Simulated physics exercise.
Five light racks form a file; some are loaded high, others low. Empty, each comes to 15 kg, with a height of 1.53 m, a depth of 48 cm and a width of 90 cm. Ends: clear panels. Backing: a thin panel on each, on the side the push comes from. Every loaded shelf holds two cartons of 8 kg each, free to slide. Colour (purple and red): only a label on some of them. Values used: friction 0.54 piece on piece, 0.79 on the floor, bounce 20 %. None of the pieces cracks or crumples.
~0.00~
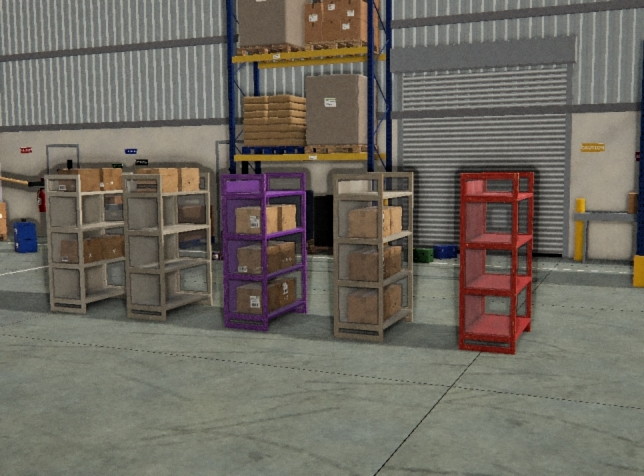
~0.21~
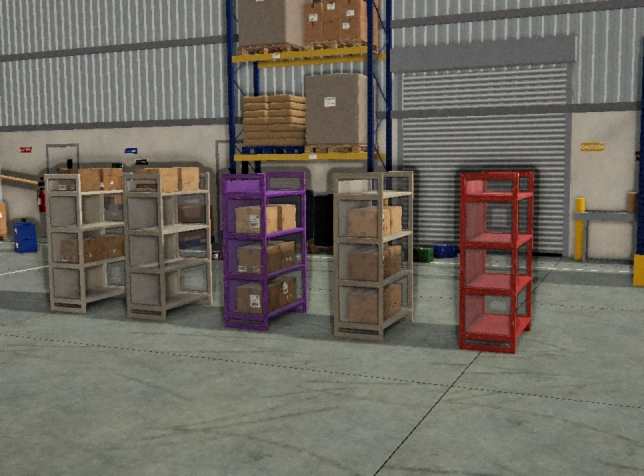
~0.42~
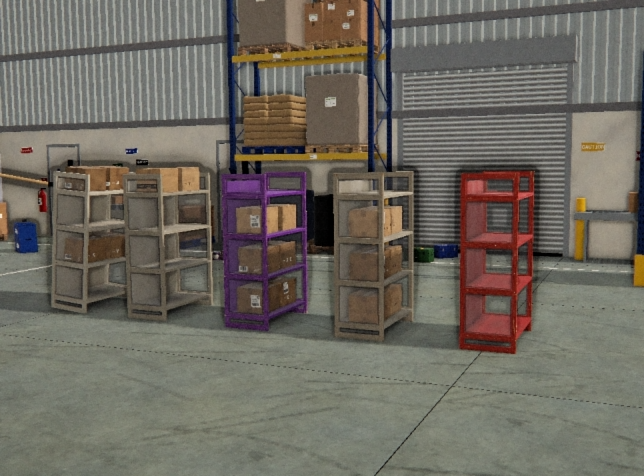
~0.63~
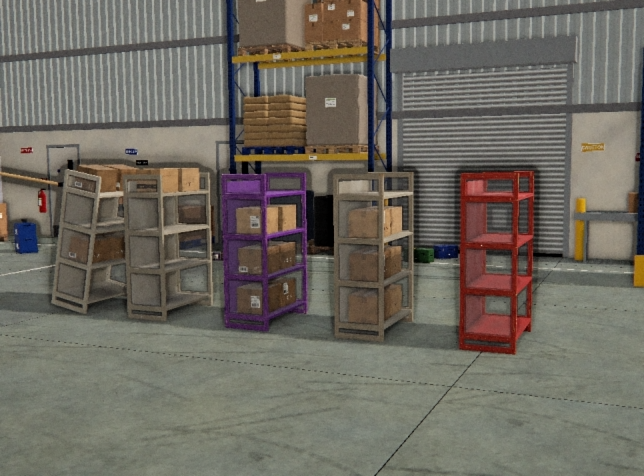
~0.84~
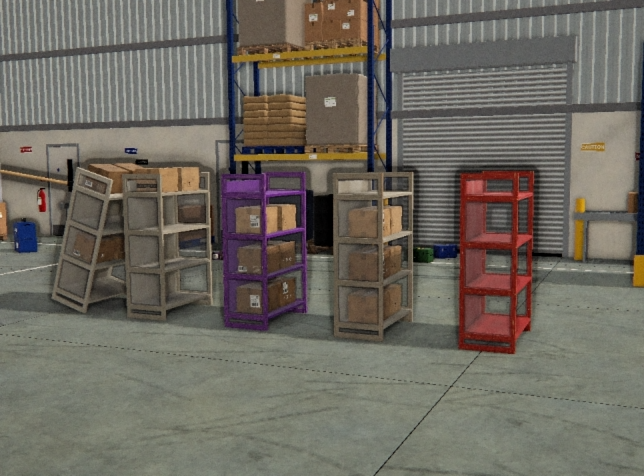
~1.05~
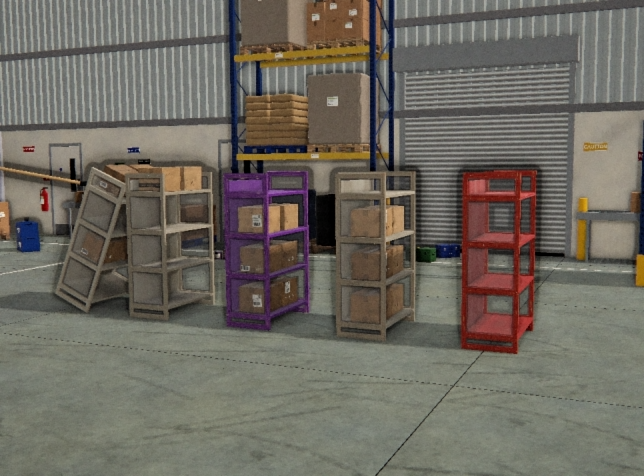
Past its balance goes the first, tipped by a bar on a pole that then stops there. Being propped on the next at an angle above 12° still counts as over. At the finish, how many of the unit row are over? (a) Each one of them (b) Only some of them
Option a: Each one of them.
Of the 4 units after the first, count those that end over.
Count: 4.
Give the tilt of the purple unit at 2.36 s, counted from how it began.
Roughly 10°.
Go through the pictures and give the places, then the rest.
In the first picture (we follow the side turned to the camera), pole end (29, 184) 17 cm from the first unit; red unit (488, 264); purple unit (244, 253); no other piece has moved.
In the second picture, pole end (39, 184) 27 mm from the first unit; purple unit (244, 252).
In the third picture, pole end (49, 184) pushing; purple unit (244, 252); no other piece has moved.
In the fourth picture, pole end (59, 185) pushing; purple unit (244, 253); no other piece has moved.
In the fifth picture, pole end (69, 184) pushing; purple unit (244, 252); no other piece has moved.
In the sixth picture, pole end (81, 184) pushing; purple unit (246, 252); red unit (490, 263); no other piece has moved.
Around 2.36 s, 6 cartons spilt or dropped; 1 of the 4 other units over; purple unit tipped 10°.
Around 3.44 s, 10 cartons spilt or dropped; 3 of the 4 other units over; purple unit tipped 50°.
Finally (5.1 s), 14 cartons spilt or dropped; 4 of the 4 other units over; red unit lying flat; purple unit tipped 54°. Not one is left standing. Seen by the last camera, middles, red unit near (624, 323), purple unit near (337, 262).
